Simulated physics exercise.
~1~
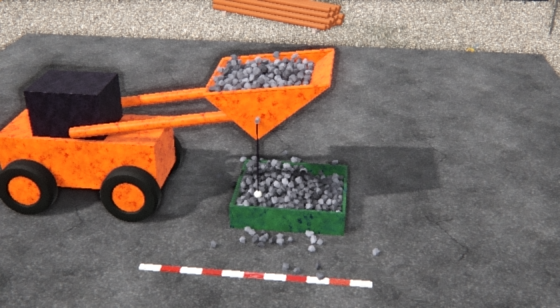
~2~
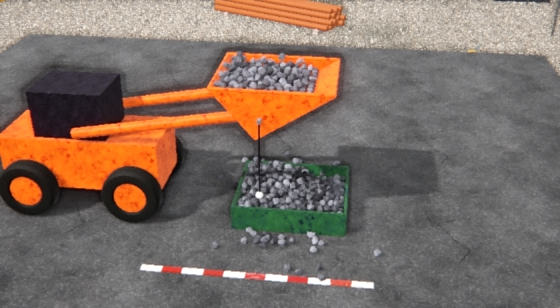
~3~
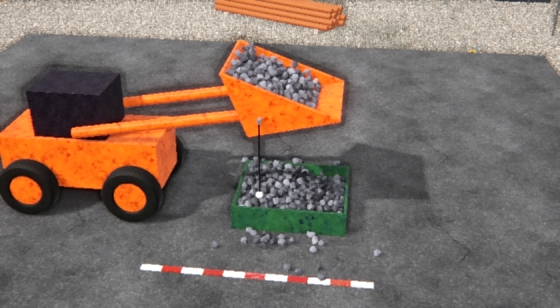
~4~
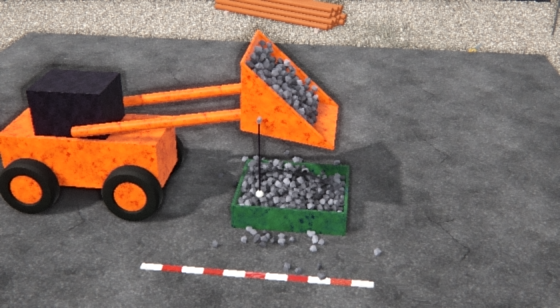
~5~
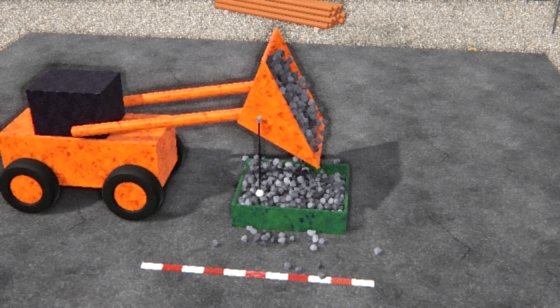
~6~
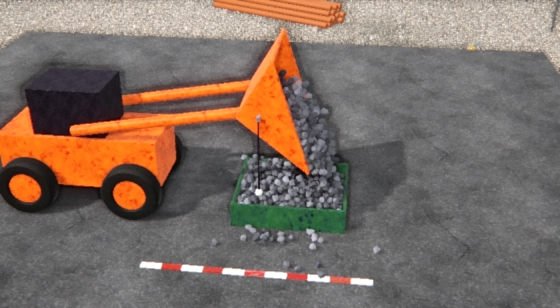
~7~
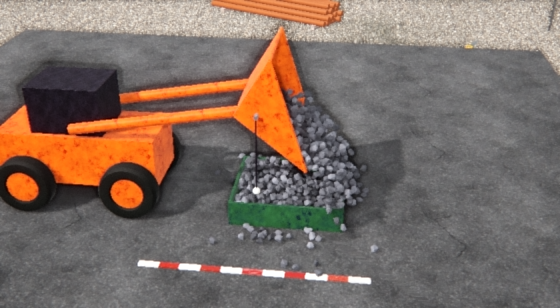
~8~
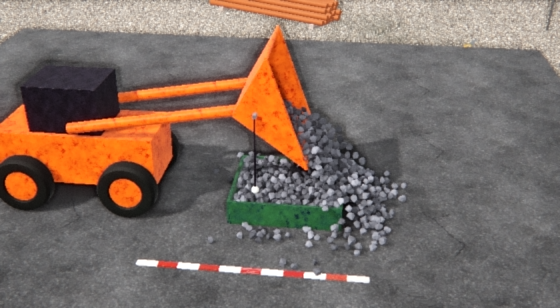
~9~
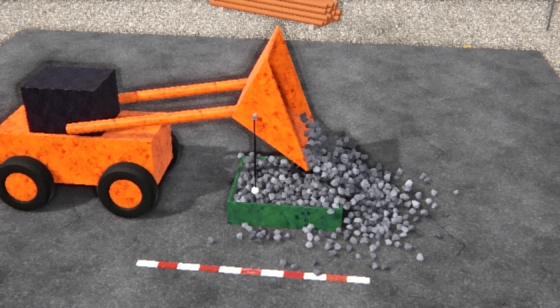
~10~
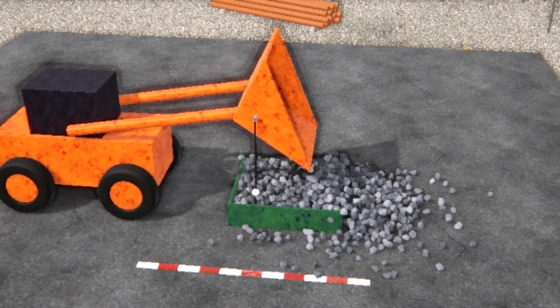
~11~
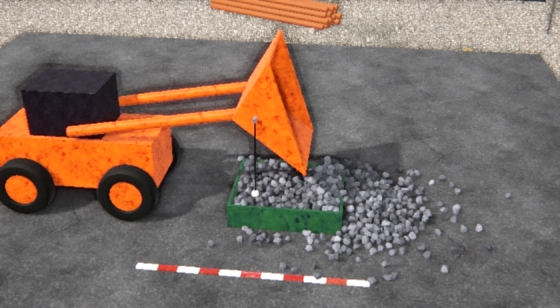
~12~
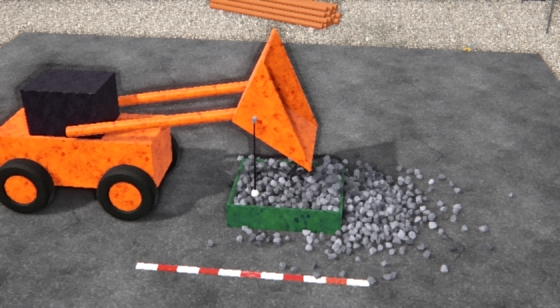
Orange toy-like loader tipping its bucket of grey stones over an already full green bin, many spilling onto the ground at right.
